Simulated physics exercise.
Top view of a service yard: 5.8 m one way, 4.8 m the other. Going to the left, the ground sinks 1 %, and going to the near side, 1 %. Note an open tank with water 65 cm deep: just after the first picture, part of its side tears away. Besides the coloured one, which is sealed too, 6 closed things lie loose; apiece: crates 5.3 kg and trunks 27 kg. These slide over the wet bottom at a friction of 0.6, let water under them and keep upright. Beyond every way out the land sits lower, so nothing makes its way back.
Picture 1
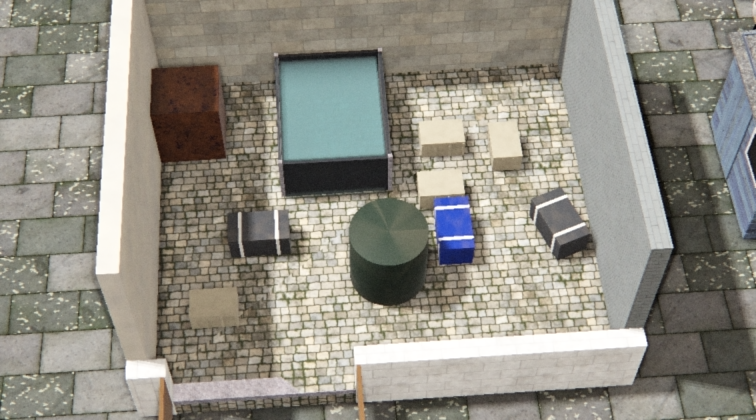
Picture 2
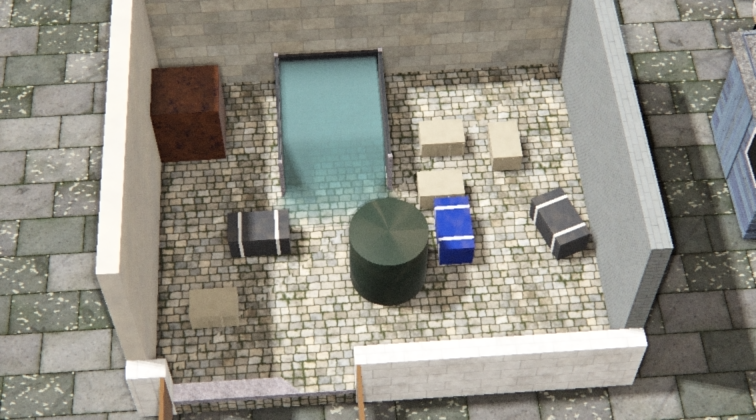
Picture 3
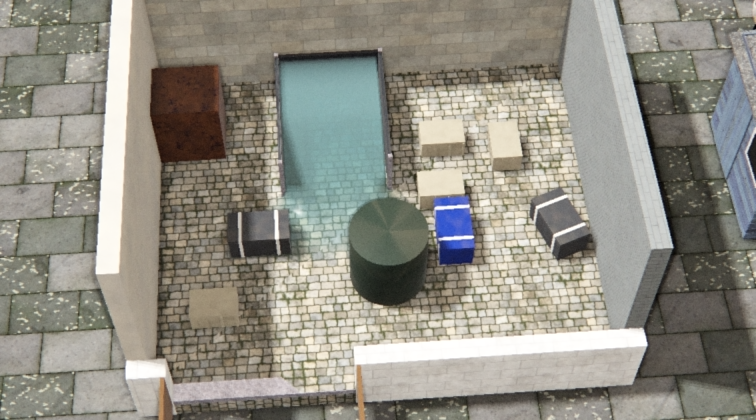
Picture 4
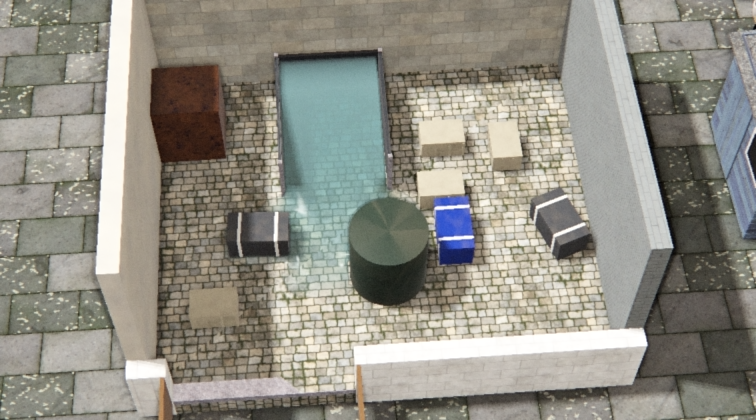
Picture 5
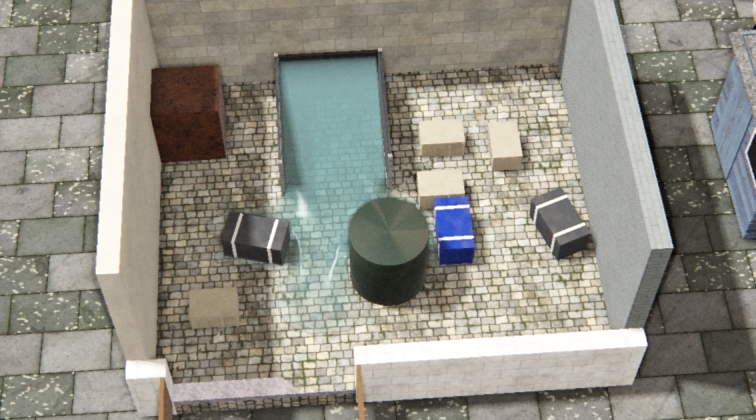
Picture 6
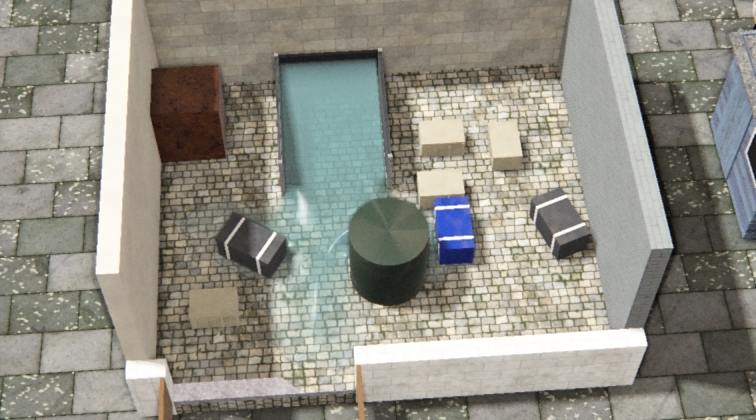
In a walled yard, water spreads from an open tank and a dark trunk turns slightly.
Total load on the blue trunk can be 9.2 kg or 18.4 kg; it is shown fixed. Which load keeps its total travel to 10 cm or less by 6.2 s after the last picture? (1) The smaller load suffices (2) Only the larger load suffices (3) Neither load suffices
Neither load suffices (3).
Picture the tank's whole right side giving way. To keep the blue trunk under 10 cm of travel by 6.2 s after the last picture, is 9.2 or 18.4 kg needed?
With that failure, no mass keeps it.
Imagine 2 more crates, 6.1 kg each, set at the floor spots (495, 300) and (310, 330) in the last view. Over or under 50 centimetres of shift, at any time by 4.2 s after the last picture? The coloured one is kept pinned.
Result, in order - below threshold; above threshold.
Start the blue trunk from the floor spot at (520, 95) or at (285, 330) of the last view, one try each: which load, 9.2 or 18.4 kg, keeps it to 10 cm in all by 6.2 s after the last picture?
In that order: Just the heavier works; both fail.
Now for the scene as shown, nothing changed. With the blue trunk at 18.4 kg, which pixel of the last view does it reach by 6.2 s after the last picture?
About (515, 292).
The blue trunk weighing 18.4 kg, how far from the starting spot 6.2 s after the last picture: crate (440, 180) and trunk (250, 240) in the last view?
In that order: 40 cm, gone out.
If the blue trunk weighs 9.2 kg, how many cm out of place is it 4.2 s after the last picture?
Close to 150 centimetres.
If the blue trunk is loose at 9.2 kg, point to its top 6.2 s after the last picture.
About pixel (522, 316).
Then, 0.6 s after the last picture the blue trunk would be 75 cm from its start with 9.2 kg and 67 cm from its start with 18.4 kg; 5 cm of water round it then.
Then, 2.3 s after the last picture the blue trunk would be 117 cm from its start with 9.2 kg and 118 cm from its start with 18.4 kg; 6 cm of water round it then.
Then, 4.2 s after the last picture the blue trunk would be 164 cm from its start with 9.2 kg and 122 cm from its start with 18.4 kg; 6 cm of water round it then.
Then, 6.2 s after the last picture the blue trunk would be 161 cm from its start with 9.2 kg and 127 cm from its start with 18.4 kg; 4 cm of water round it then.
